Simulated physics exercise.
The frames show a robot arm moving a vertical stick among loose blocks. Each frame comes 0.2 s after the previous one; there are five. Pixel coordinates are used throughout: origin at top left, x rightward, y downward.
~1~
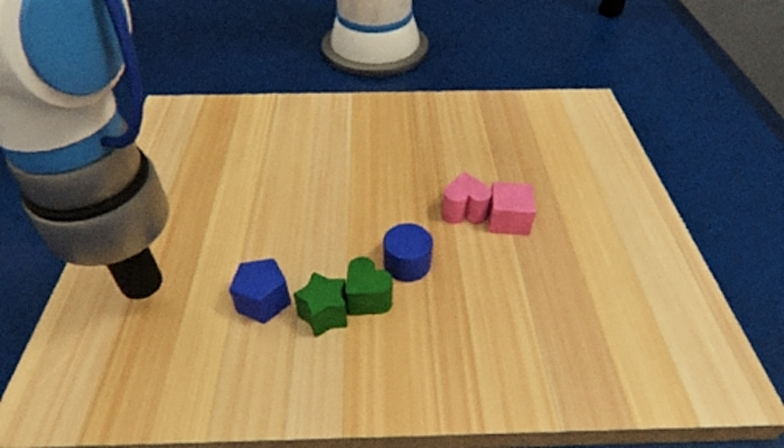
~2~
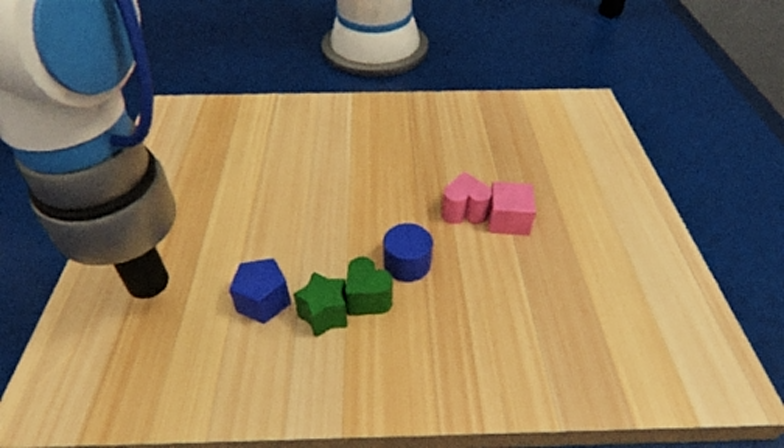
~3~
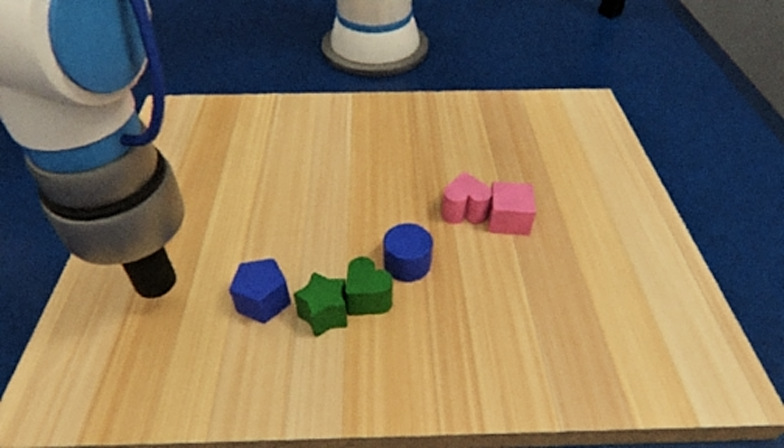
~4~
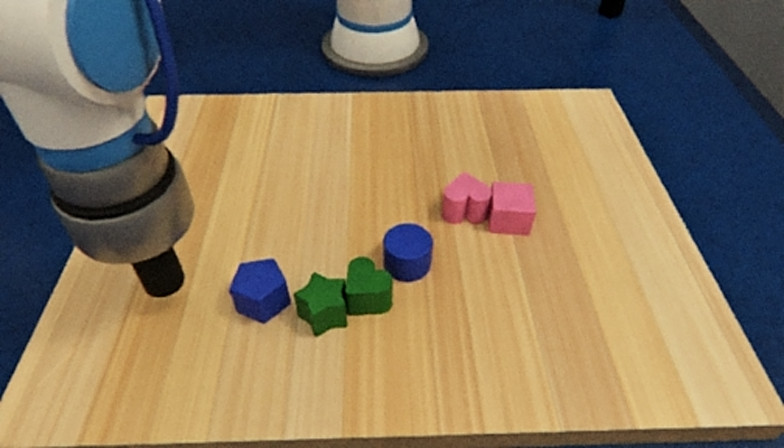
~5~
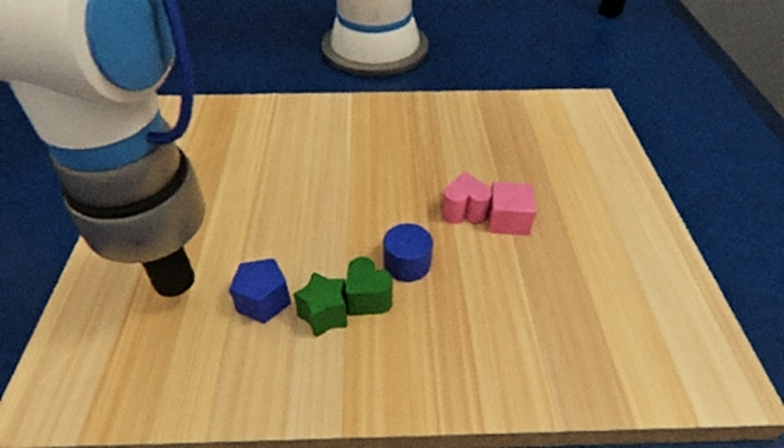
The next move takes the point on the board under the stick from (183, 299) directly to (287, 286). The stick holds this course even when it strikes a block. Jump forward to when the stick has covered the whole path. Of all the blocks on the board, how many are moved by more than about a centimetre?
This push will displace three or more blocks.
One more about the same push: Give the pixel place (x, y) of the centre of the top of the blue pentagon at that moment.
It is going to be at (317, 282).
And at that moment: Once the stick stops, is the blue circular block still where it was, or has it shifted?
Undisturbed, or as good as.
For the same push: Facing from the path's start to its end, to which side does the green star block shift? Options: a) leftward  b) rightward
b - rightward.
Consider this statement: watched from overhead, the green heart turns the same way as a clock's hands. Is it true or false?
Verdict: False.
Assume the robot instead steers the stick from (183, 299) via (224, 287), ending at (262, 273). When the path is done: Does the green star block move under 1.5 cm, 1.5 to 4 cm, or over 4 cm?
Under 1.5 cm.
On the path given first. Halfway along, stick (230, 276); blue pentagon (269, 278).
At the end, stick (283, 269); blue pentagon (317, 282), turned 40° clockwise; green star block (351, 308); green heart (386, 279), turned 40° anticlockwise; blue circular block in place.
